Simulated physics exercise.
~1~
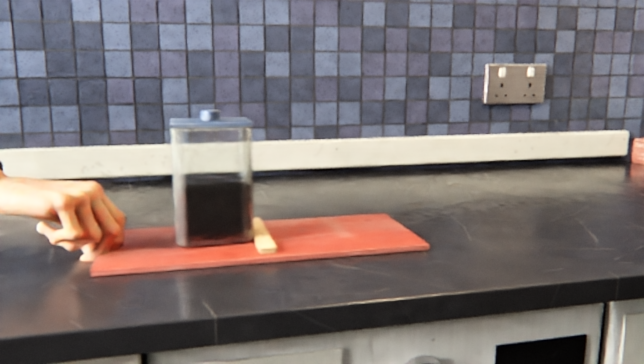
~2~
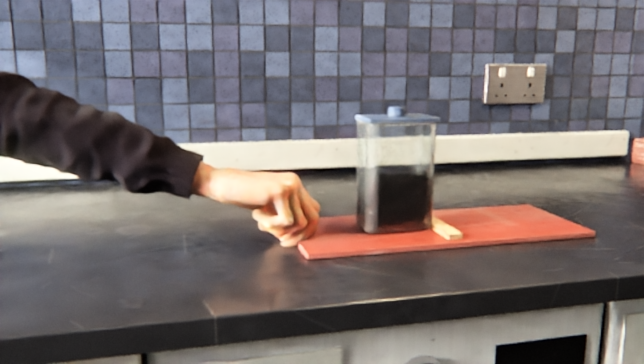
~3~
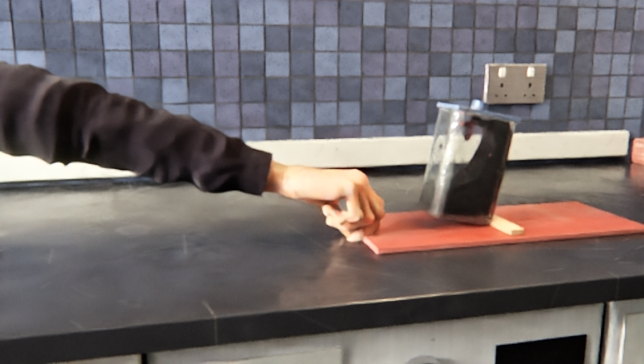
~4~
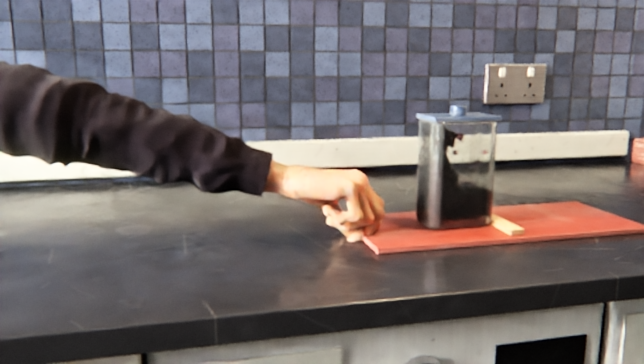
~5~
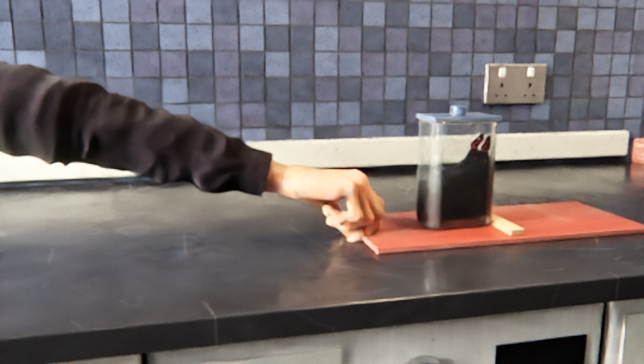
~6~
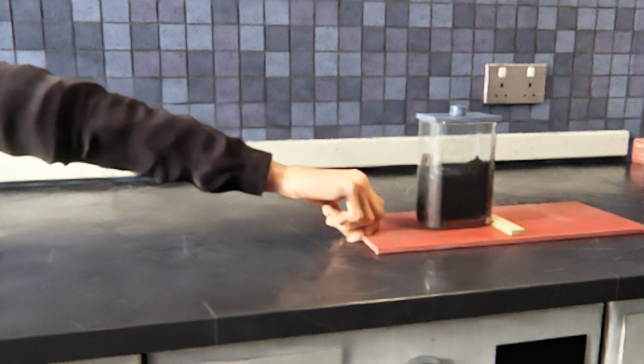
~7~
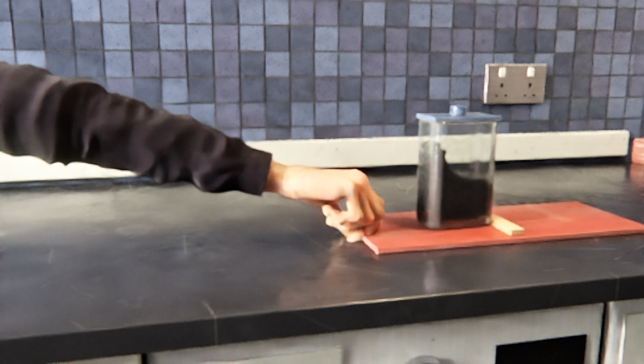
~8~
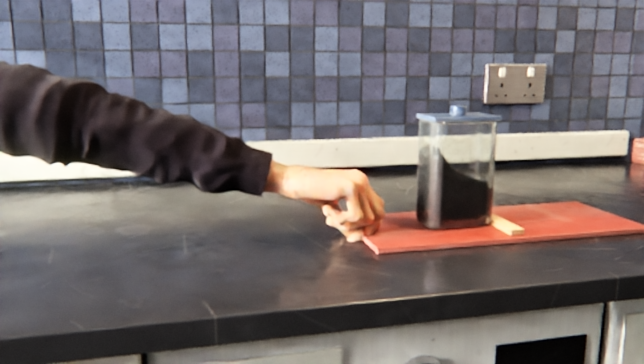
A clear canister half full of dark liquid slid right on a red board pushed by a hand, then tipped toward a small wooden strip when the board stopped, rocked back upright and stayed standing while the liquid sloshed inside.
